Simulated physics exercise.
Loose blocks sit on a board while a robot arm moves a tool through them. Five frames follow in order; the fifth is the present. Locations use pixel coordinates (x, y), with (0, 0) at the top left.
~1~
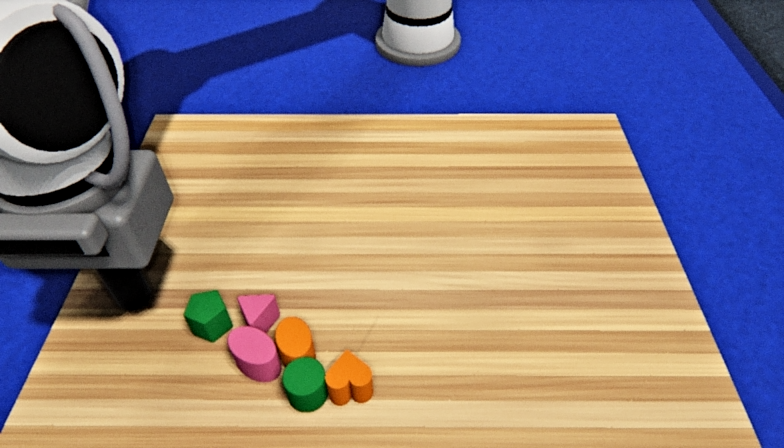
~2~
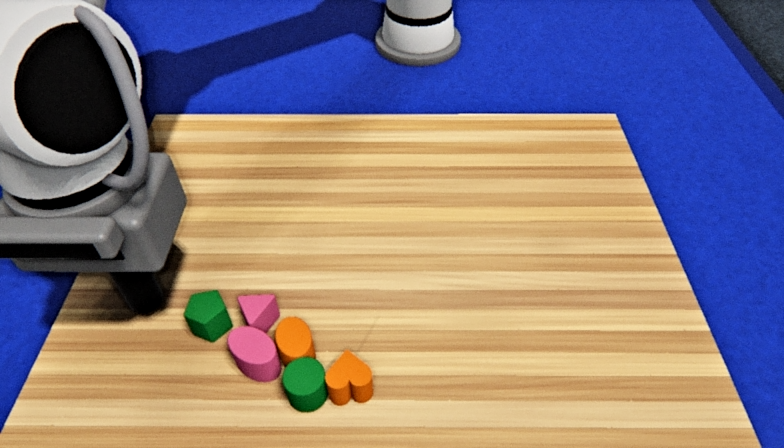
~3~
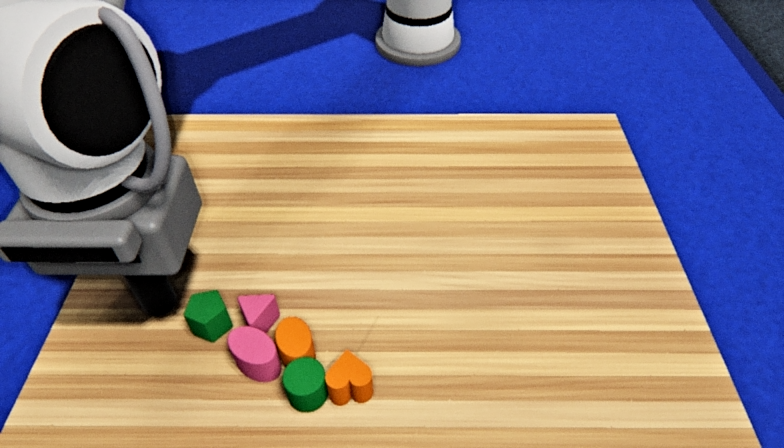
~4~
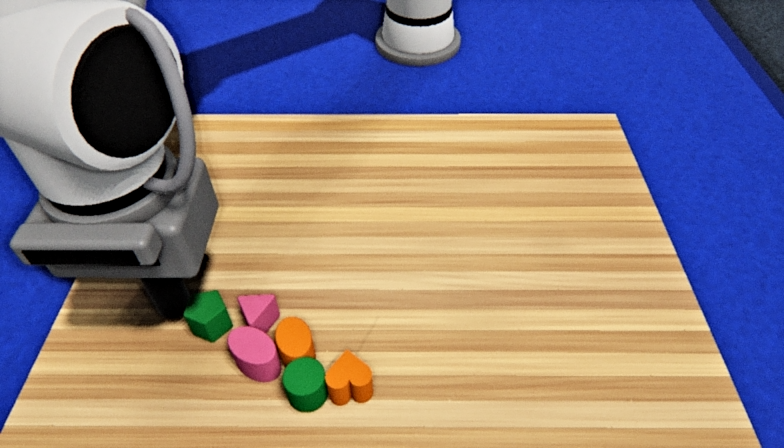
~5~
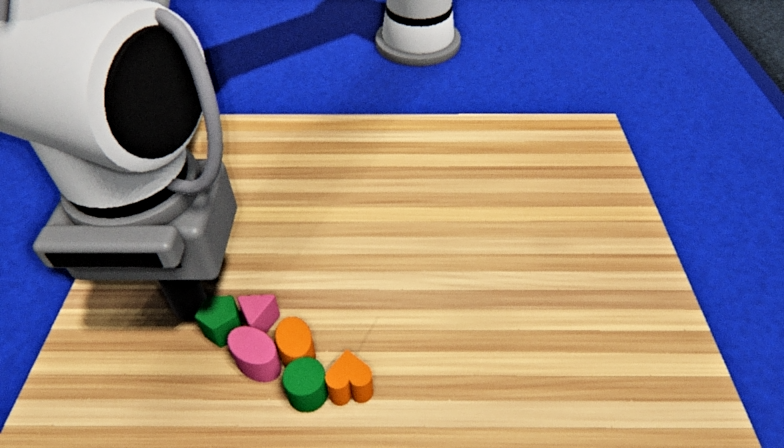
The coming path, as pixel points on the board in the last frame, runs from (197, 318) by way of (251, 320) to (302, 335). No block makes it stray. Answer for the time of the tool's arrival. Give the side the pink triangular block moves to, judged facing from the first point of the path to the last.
The pink triangular block is shifted sideways to the left, facing along the path from start to end.
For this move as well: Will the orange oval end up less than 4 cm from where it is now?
No.
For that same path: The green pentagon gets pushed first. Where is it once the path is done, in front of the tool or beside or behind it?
When the path ends, it will sit ahead of the tool.
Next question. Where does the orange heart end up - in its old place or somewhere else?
Well, the orange heart shifts from its place.
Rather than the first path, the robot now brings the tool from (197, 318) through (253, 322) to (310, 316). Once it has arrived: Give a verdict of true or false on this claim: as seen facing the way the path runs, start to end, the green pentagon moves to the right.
The claim holds.
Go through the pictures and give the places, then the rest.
The first picture shows tip of the tool at (136, 299), middles of tops, green pentagon at (204, 305), pink oval at (251, 344), pink triangular block at (254, 304), orange oval at (293, 336), orange heart at (348, 371).
The second picture shows tool at (148, 302), nothing pushed.
The third picture shows tool at (161, 304), nothing pushed.
The fourth picture shows tool at (176, 307), nothing pushed.
The fifth picture shows tool at (193, 309), green pentagon at (216, 310), pink oval at (251, 344), pink triangular block at (254, 304), orange oval at (293, 336), orange heart at (348, 371).
On the path given first. One third of the way, tool at (230, 309); green pentagon at (251, 316), turned 20° clockwise; pink oval at (259, 352); pink triangular block at (283, 309), turned 25° clockwise.
Two thirds of the way, tool at (267, 315); green pentagon at (291, 321), turned 15° clockwise; pink oval at (272, 365), turned 55° clockwise; pink triangular block at (322, 306), turned 15° clockwise; orange oval at (319, 343), turned 60° clockwise.
At the end, tool at (300, 326); green pentagon at (328, 330); pink oval at (272, 364), turned 55° clockwise; pink triangular block at (346, 304), turned 35° anticlockwise; orange oval at (350, 356), turned 95° clockwise; orange heart at (360, 388), turned 25° clockwise.
